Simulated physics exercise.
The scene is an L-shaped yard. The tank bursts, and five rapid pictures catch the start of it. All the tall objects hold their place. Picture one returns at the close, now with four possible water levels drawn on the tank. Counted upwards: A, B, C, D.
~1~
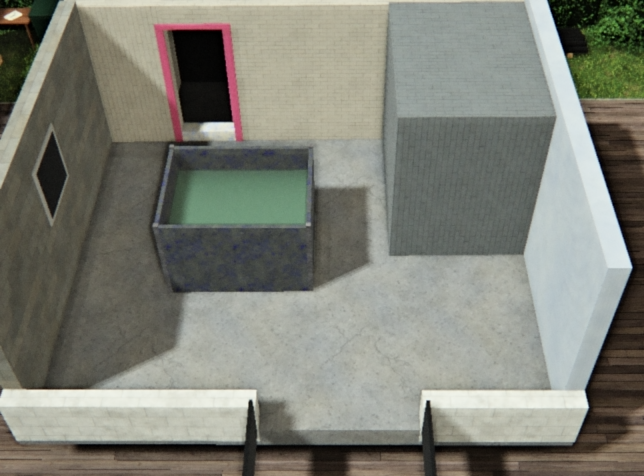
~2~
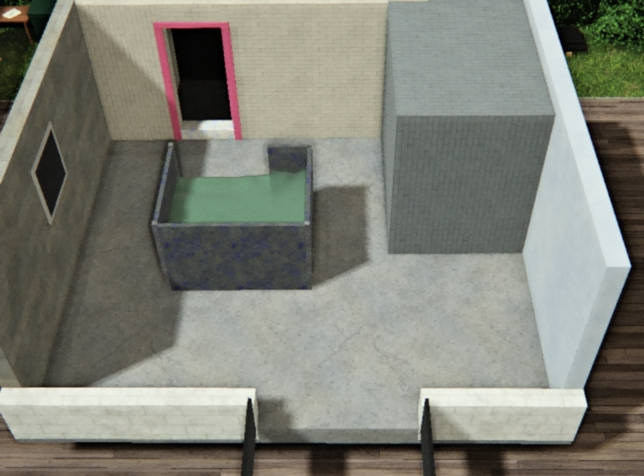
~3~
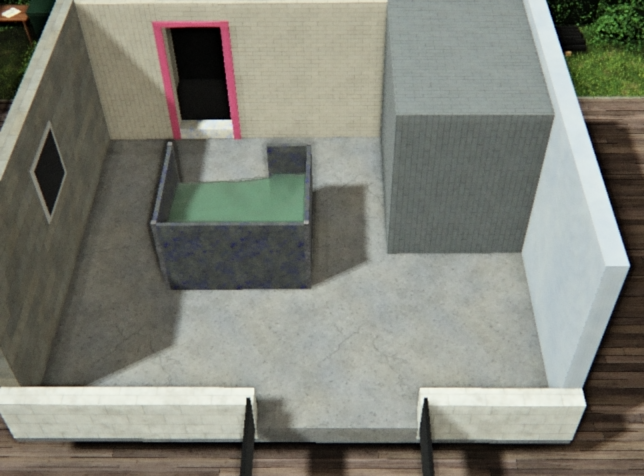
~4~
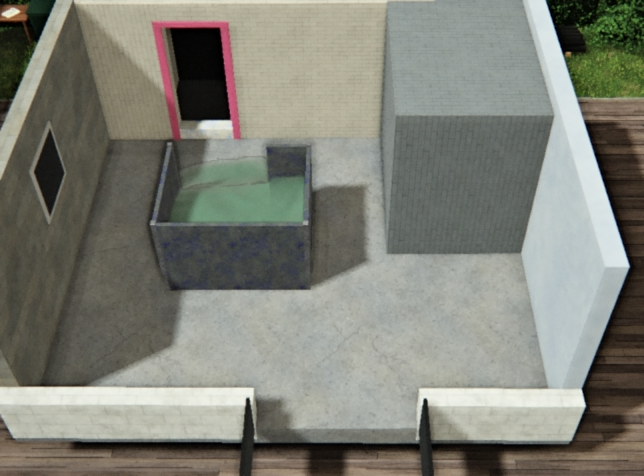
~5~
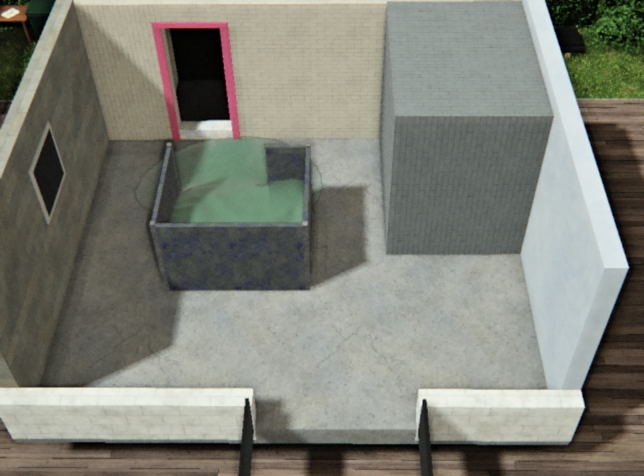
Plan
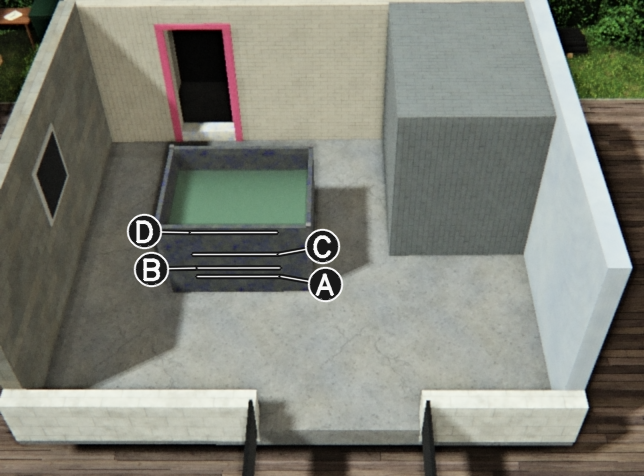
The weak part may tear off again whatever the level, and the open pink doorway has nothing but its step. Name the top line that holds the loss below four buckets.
Choose A.
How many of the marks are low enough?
One.
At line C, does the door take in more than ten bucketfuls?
Yes, clearly.
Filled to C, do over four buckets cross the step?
Yes, that goes wrong.
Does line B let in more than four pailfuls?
Yes.
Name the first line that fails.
B.
On the marked copy, A at (238, 276); B at (237, 268); C at (235, 254); D at (232, 232); from the bottom up A, B, C, D.
For line A, a bucket or two gets in.
For line B, about 9 bucketfuls get in.
For line C, dozens of bucketfuls pour in.
For line D, dozens of bucketfuls pour in.
